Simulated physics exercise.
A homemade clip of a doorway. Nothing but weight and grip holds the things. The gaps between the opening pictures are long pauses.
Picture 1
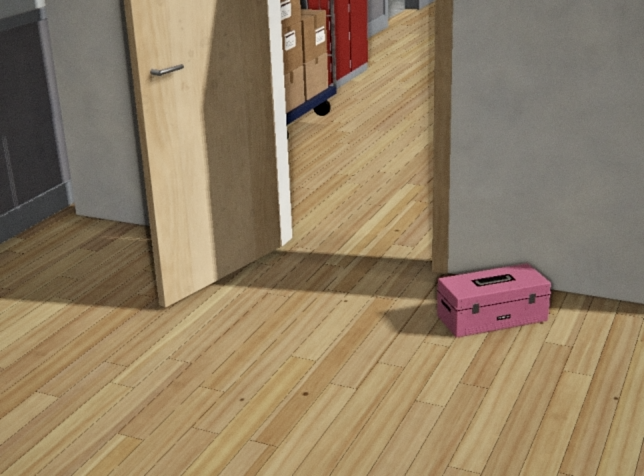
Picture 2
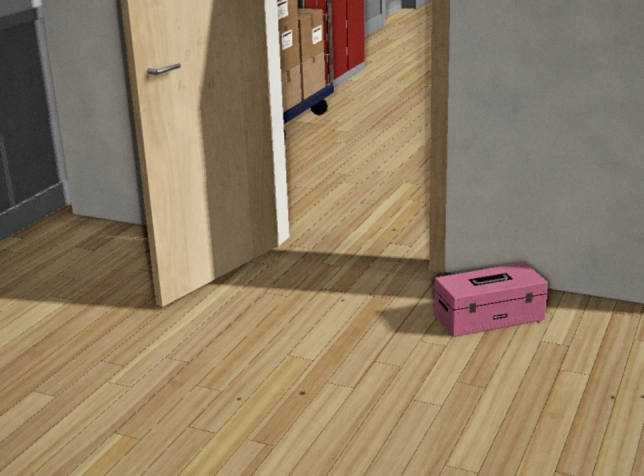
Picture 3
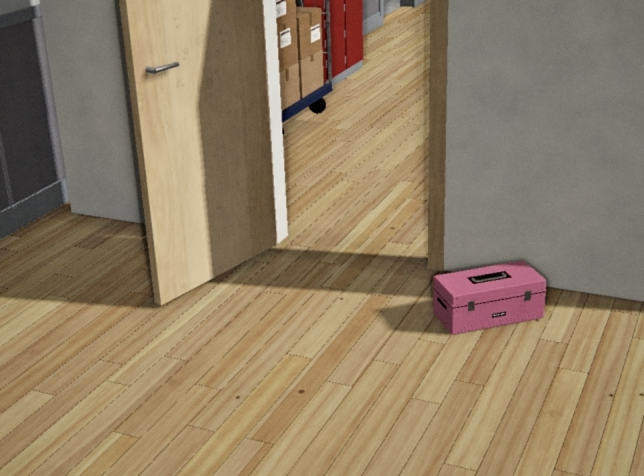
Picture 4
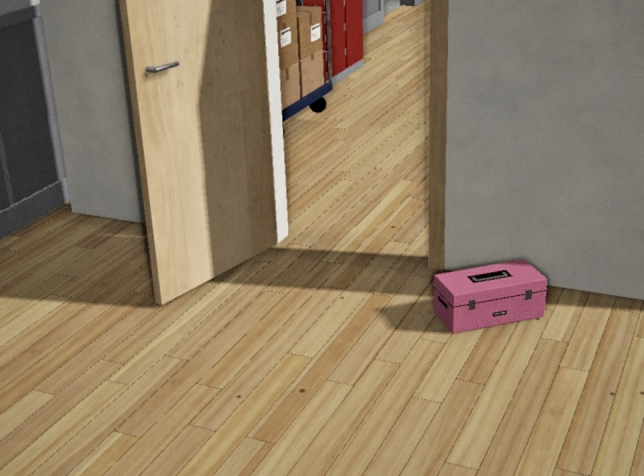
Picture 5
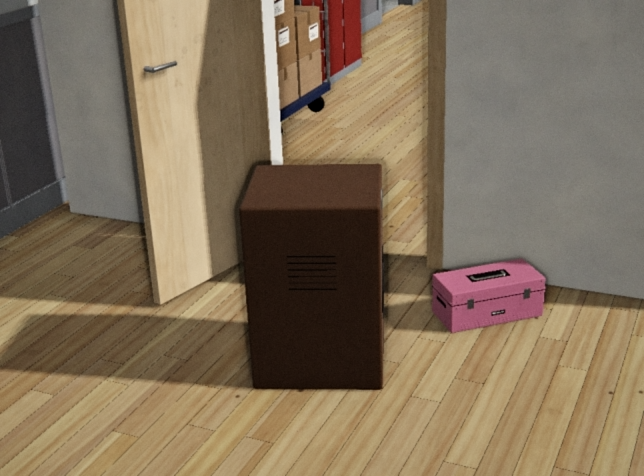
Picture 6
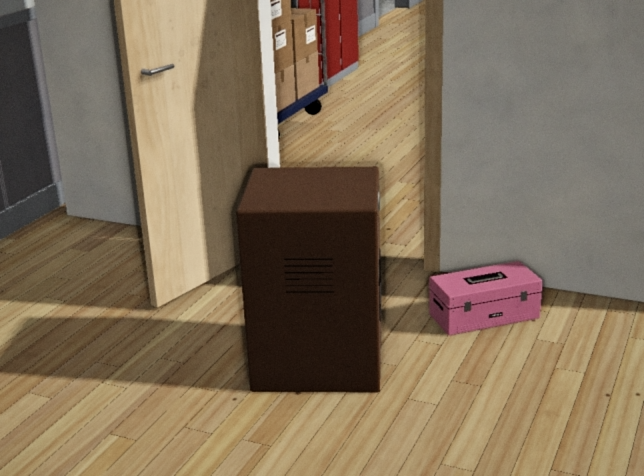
A brown cabinet appears in front of the open door, left of a pink toolbox.
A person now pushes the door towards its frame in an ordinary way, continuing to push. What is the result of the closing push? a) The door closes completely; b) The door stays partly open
Answer: A.
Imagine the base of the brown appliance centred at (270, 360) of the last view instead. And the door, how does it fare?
After that, the door ends up flush.
Then, 1.00 s past the last view, open by 83°.
Then, 1.80 s past the last view, open by 50°.
Then, 2.50 s past the last view, open by 20°.
Finally, open by 0°; both still in place. Final places as the last picture's camera would see them, brown appliance near (315, 278).
